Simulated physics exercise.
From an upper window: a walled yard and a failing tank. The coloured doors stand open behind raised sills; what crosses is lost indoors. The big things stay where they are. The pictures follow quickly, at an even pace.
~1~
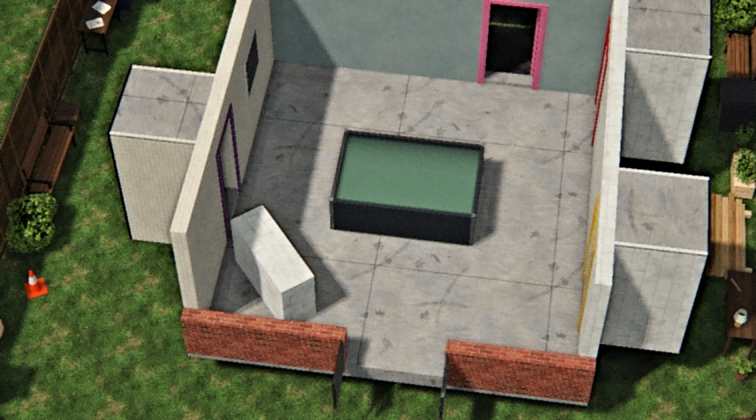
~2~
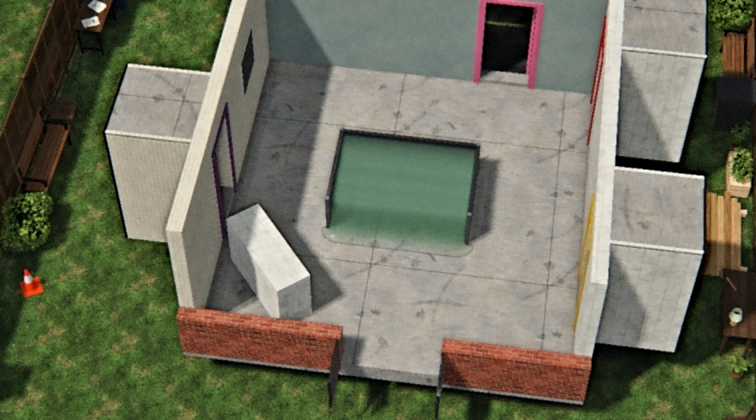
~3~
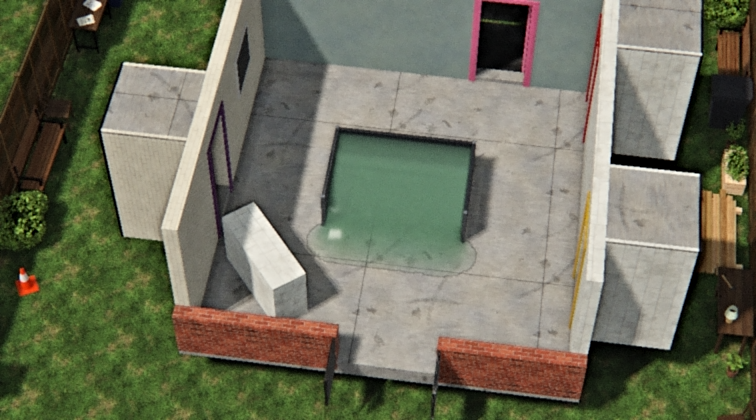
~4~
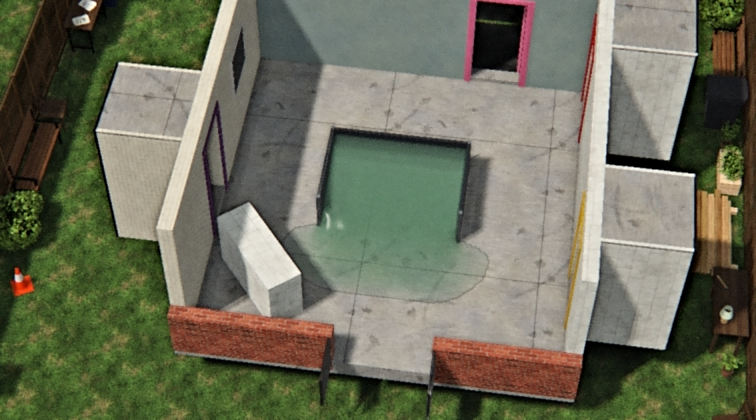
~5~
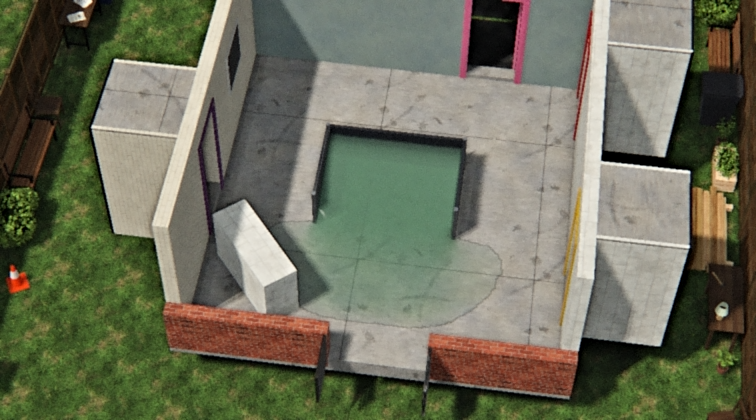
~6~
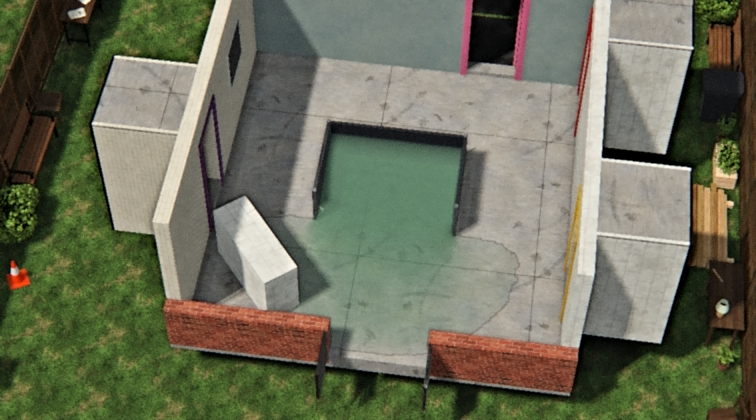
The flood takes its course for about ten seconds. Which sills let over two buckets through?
The purple door holds within the limit; the red door holds within the limit; the yellow door holds within the limit; the pink door holds within the limit.
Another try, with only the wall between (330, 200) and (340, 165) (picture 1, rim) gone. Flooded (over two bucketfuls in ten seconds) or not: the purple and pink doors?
Then: Purple door is over; pink door takes less.
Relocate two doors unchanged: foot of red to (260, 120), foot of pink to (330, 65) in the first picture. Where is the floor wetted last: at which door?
It is the door marked pink.
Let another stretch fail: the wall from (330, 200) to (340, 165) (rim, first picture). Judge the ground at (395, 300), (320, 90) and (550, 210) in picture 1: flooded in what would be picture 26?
One after the other: Wet, awash, no water.
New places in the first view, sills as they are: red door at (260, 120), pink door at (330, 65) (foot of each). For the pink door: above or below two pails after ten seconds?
My reading: The pink one takes less.
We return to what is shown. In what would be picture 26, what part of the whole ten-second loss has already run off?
Some 75 per cent.
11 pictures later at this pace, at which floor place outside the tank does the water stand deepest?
Around (549, 370).
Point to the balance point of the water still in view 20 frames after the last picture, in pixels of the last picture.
Roughly at (381, 268).
A moment on, water covers 30 % of the floor; the purple door not reached, the red door not reached, the yellow door not reached, the pink door not reached.
Next, water covers 40 % of the floor; the purple door wet at the sill, nothing in, the red door not reached, the yellow door wet at the sill, nothing in, the pink door not reached.
Then, water covers 55 % of the floor; the purple door wet at the sill, nothing in, the red door not reached, the yellow door wet at the sill, nothing in, the pink door not reached.
Later, water covers 85 % of the floor; the purple door wet at the sill, nothing in, the red door wet at the sill, nothing in, the yellow door wet at the sill, nothing in, the pink door wet at the sill, nothing in.
In the end, water covers 95 % of the floor; the purple door wet at the sill, nothing in, the red door wet at the sill, nothing in, the yellow door wet at the sill, nothing in, the pink door wet at the sill, nothing in.
